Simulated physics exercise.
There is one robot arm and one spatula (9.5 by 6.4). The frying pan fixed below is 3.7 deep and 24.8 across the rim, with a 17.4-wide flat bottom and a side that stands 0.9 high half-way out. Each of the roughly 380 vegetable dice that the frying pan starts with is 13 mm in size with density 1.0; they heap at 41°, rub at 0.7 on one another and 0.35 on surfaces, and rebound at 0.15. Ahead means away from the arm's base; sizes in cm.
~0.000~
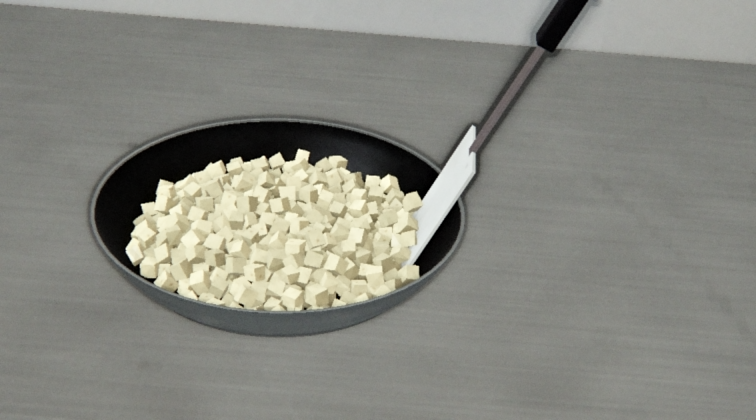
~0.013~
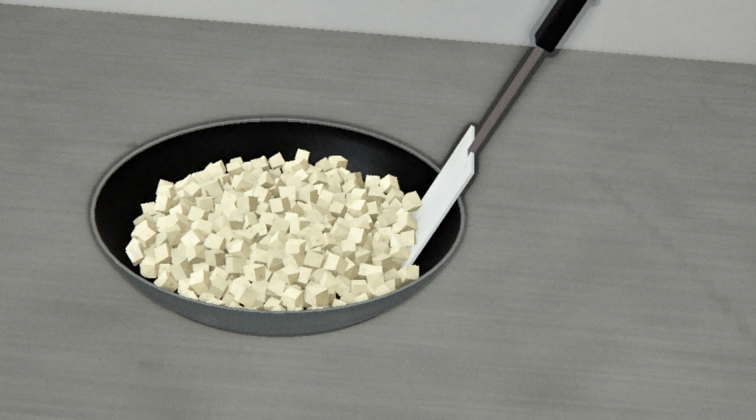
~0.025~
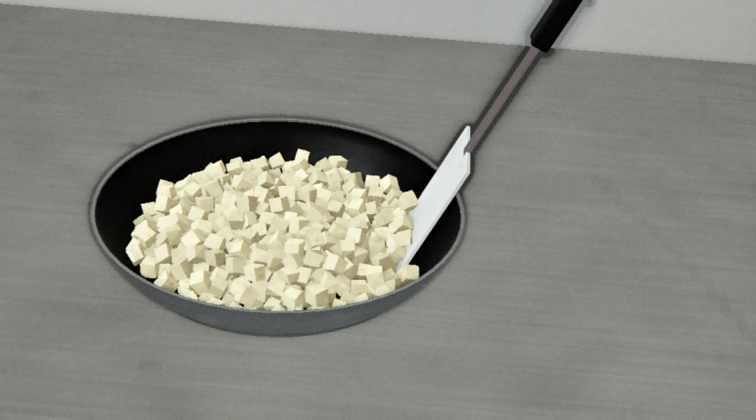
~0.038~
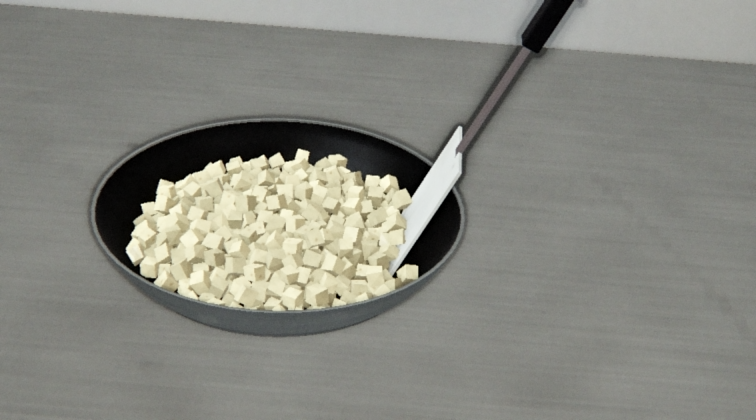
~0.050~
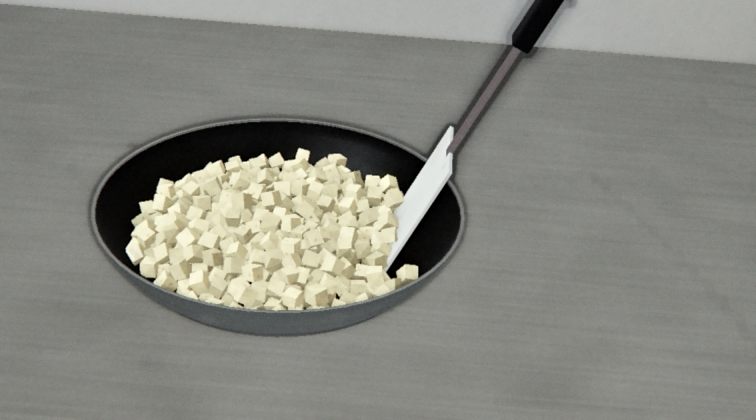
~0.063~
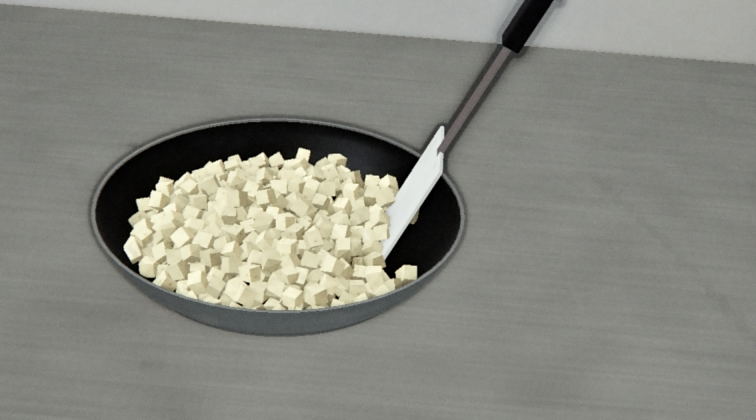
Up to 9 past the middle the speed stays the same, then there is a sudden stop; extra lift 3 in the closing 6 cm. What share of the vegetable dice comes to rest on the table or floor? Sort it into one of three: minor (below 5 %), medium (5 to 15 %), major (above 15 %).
Major, above 15 %.
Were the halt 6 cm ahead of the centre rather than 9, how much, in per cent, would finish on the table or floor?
Then around 10 per cent.
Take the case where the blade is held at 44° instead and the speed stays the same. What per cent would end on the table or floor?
In that case some 20 per cent.
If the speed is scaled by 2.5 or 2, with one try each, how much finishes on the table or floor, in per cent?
First try around 30 %, second try around 30 %.
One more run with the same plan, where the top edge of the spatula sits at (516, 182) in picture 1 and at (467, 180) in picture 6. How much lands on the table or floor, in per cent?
25 per cent.
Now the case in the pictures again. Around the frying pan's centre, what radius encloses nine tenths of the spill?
It comes out at close to 25 centimetres.
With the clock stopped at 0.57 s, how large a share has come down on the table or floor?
Around 25 %.
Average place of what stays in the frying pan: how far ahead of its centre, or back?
It sits some 2.5 centimetres ahead of centre.
By 0.19 s, sloping 65°, highest piece 5 above the table; 379 in the frying pan.
By 0.31 s, sloping 65°, highest piece 7 above the table; 360 in the frying pan, 8 on the table or floor, 11 on the blade or in flight.
By 0.57 s, sloping 65°, highest piece 5 above the table; 281 in the frying pan, 96 on the table or floor, 2 on the blade or in flight.
By 1.62 s, sloping 65°, highest piece 4 above the table; 281 in the frying pan, 98 on the table or floor.
Final count, 281 in the frying pan, 98 on the table or floor. That is 26 % on the table or floor.
